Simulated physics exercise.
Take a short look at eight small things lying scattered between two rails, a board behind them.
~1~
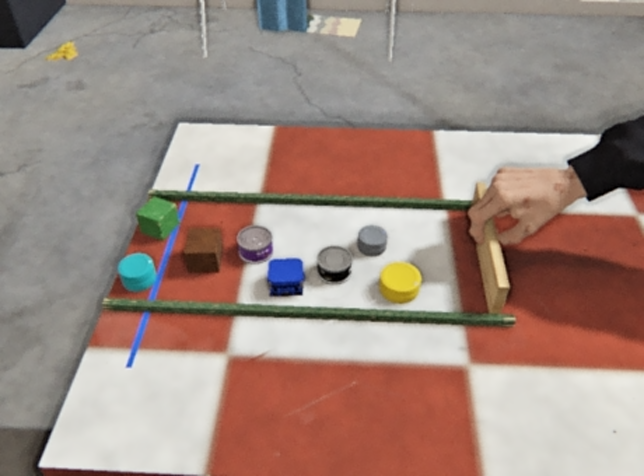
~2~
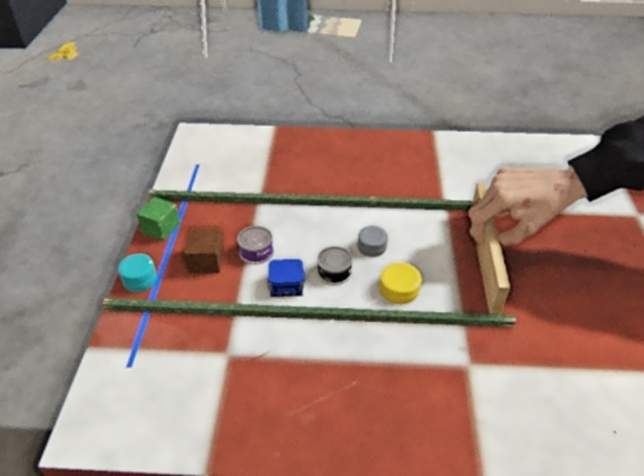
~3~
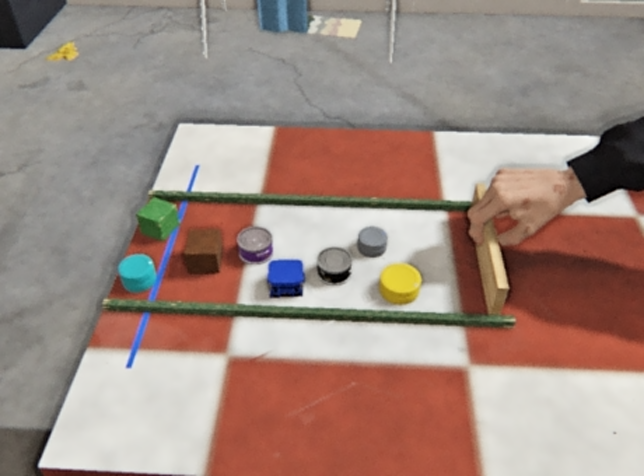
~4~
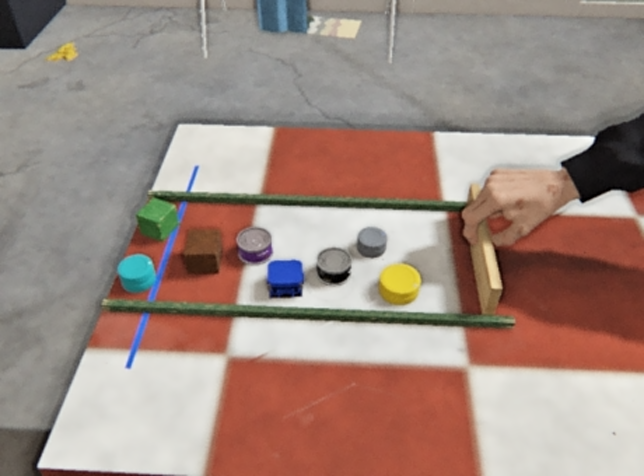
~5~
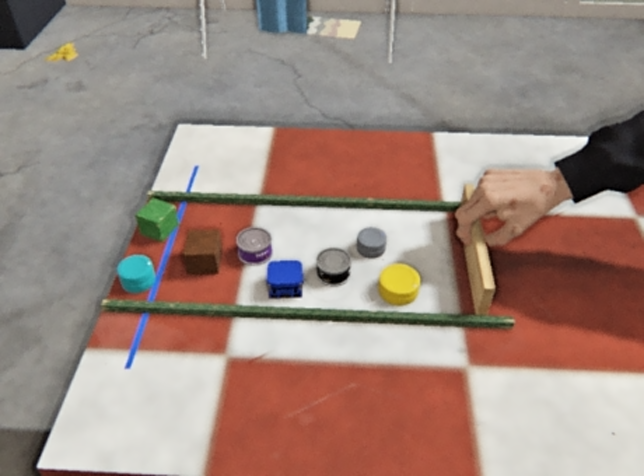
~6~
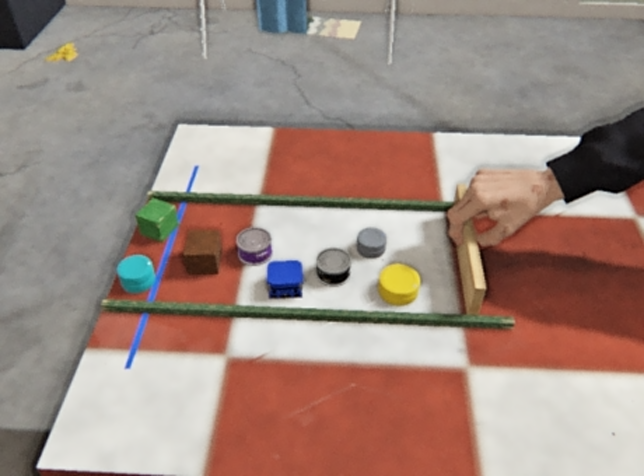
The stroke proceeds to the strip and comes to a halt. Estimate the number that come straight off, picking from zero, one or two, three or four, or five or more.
My estimate is three or four.
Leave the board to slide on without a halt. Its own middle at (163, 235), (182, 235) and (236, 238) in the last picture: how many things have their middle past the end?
Going through the three places, I get 4, 2 and 0.
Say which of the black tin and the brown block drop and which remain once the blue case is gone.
Looking at the two, the black tin stays up top and the brown block ends up below.
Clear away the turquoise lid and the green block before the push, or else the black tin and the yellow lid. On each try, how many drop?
Going first to second: 2 and 2.
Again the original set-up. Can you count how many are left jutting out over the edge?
It would come to 2.
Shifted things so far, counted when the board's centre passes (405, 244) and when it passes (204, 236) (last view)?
1, then 8.
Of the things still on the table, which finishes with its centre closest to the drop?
That's the purple tin.
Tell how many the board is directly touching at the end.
3 end up touching it.
Soon after, none off yet; turquoise lid at rest near (137, 274); green block at rest near (158, 220); brown block at rest near (203, 252).
After that, none off yet; turquoise lid at rest near (137, 274); green block at rest near (158, 220); brown block displaced about its own width near (184, 247).
In the end, the number that fall off is three or four; gone, blue case, brown block and turquoise lid.
